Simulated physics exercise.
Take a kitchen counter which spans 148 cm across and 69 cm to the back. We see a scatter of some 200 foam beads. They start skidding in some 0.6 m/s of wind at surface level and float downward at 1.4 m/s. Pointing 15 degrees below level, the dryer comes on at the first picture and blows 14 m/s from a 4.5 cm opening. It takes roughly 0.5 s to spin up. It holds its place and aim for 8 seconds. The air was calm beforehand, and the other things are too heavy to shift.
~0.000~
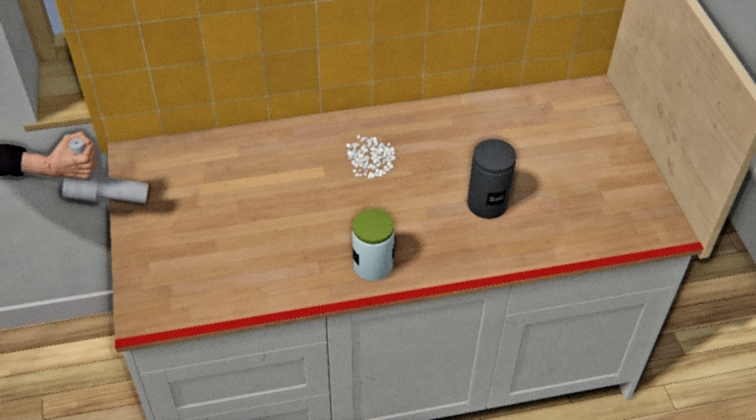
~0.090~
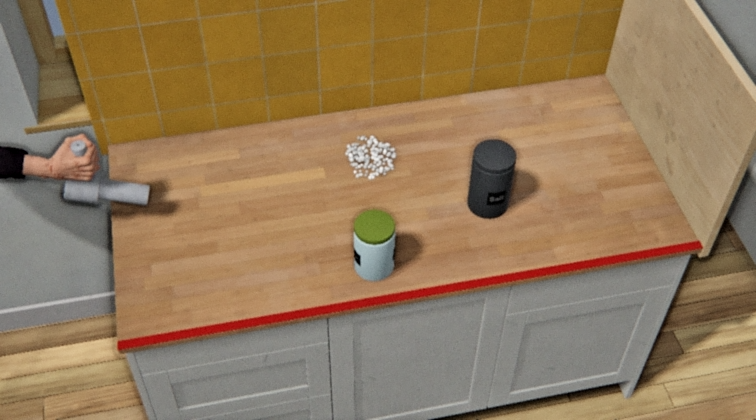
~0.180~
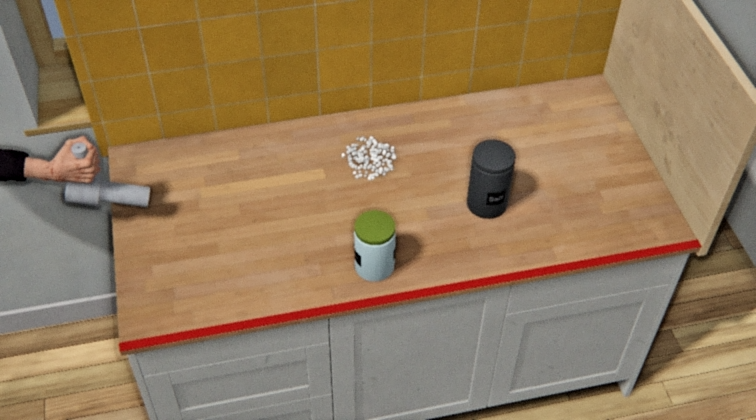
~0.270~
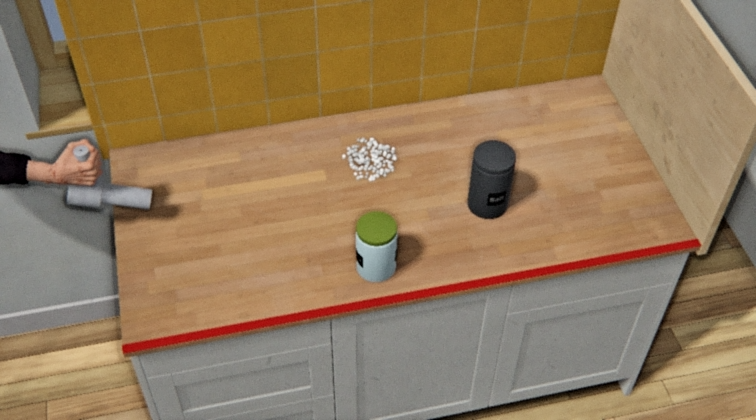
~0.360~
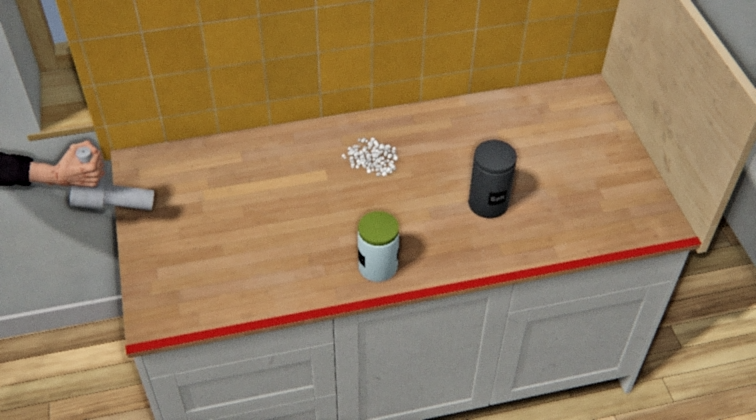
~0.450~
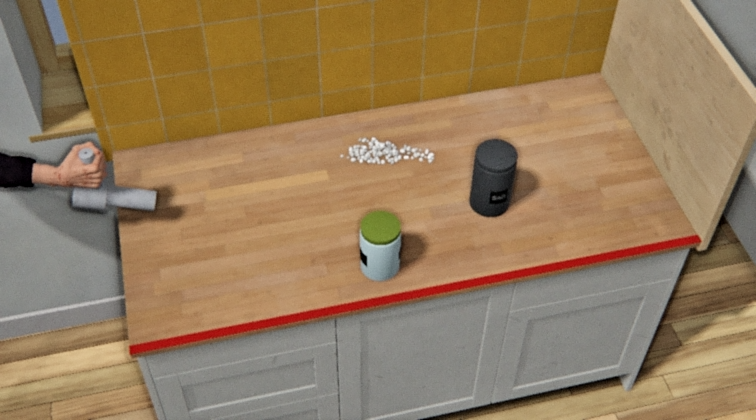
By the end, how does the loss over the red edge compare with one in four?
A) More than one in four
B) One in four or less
(B) One in four or less.
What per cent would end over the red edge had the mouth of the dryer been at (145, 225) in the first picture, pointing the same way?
It would come out near 0 in a hundred.
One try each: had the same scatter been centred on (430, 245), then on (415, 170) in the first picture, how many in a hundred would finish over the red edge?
100 and 0 in a hundred, respectively.
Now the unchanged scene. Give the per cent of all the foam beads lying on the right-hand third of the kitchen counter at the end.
100 %.
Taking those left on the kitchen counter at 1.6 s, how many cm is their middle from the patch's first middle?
Centre offset: Approx. 75 cm.
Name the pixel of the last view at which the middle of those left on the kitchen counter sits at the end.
(598, 72).
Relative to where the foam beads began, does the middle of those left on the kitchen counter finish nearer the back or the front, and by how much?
It drifts toward the rear side, close to 20 cm in all.
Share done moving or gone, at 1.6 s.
My guess would be around 15 %.
After 1.6 s, 86 % are on the move or not yet settled, 0 % are over the red edge; the middle of those still in play is near (593, 77).
After 2.6 s, 70 % are on the move or not yet settled, 0 % are over the red edge; the middle of those still in play is near (598, 75).
After 4.4 s, 66 % are on the move or not yet settled, 0 % are over the red edge; the middle of those still in play is near (598, 75).
After 8.0 s, at the end, 0 % are over the red edge; the middle of those still in play is near (598, 72).
